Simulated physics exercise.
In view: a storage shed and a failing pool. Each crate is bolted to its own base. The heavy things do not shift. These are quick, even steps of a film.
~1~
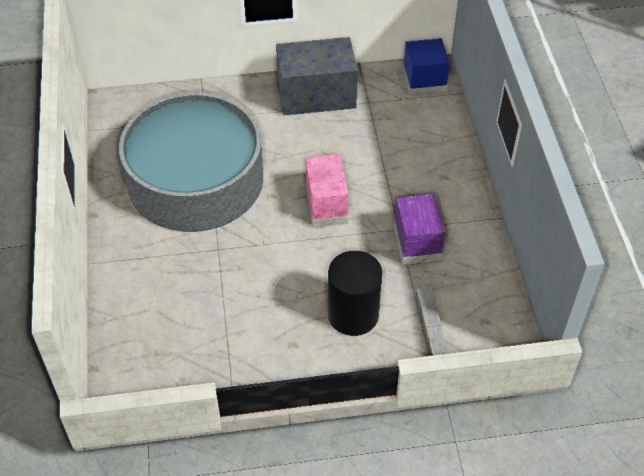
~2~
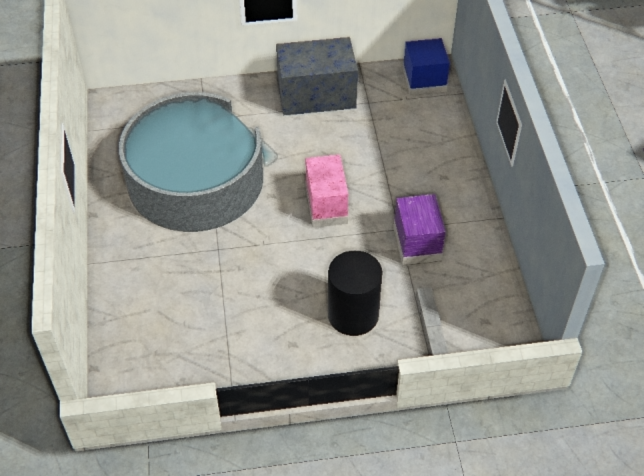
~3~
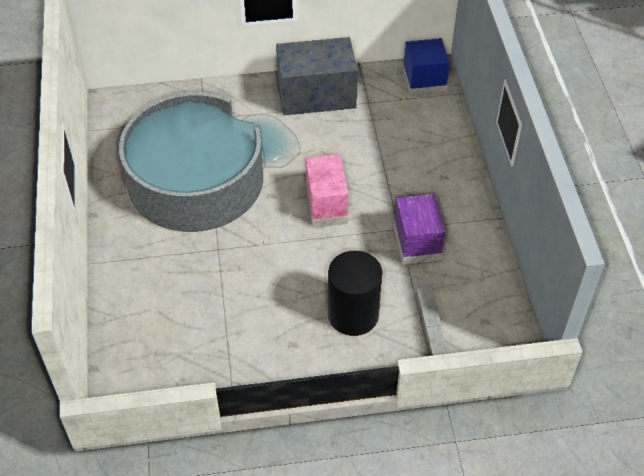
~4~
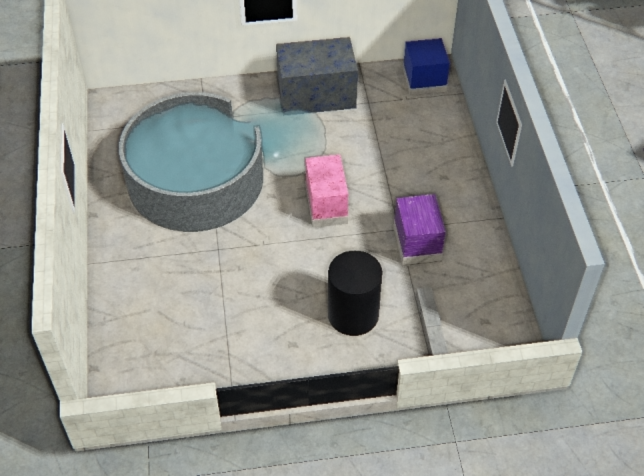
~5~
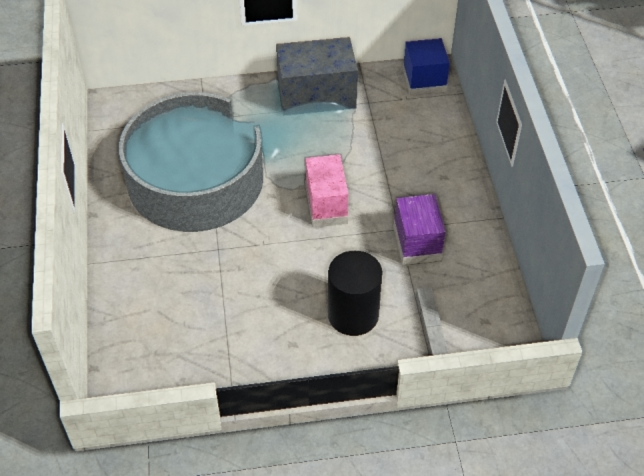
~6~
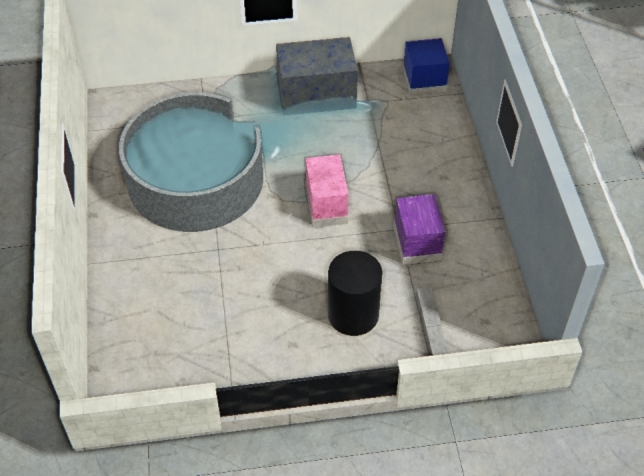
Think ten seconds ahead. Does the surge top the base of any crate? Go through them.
In the end: The blue crate is soaked; the purple crate keeps dry; the pink crate keeps dry.
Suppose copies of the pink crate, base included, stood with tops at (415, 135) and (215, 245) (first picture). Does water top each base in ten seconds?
As listed: Is soaked, escapes it.
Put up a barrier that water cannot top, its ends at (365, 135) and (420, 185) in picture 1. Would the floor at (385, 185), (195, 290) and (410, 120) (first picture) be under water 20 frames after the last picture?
One after the other: Wet, not flooded, flooded.
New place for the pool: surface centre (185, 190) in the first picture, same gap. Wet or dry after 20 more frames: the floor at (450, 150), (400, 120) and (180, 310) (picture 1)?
One after the other: Covered, under water, dry.
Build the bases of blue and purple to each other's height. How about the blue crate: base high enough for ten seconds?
The blue crate is soaked.
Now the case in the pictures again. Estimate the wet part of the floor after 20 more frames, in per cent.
Near 50 in a hundred.
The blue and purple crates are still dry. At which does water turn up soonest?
I say the blue crate.
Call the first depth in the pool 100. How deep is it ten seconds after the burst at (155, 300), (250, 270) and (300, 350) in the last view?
In turn 4, 2 and 2 in a hundred.
A moment on, water covers 25 % of the floor; the blue crate water round its plinth, the purple crate not reached, the pink crate water round its plinth.
Next, water covers 35 % of the floor; the blue crate water round its plinth, the purple crate water round its plinth, the pink crate water round its plinth.
Then, water covers 50 % of the floor; the blue crate water round its plinth, the purple crate water round its plinth, the pink crate water round its plinth.
Later, water covers 65 % of the floor; the blue crate water round its plinth, the purple crate water round its plinth, the pink crate water round its plinth.
In the end, water covers 95 % of the floor; the blue crate was topped, the purple crate stayed above the water, the pink crate stayed above the water.
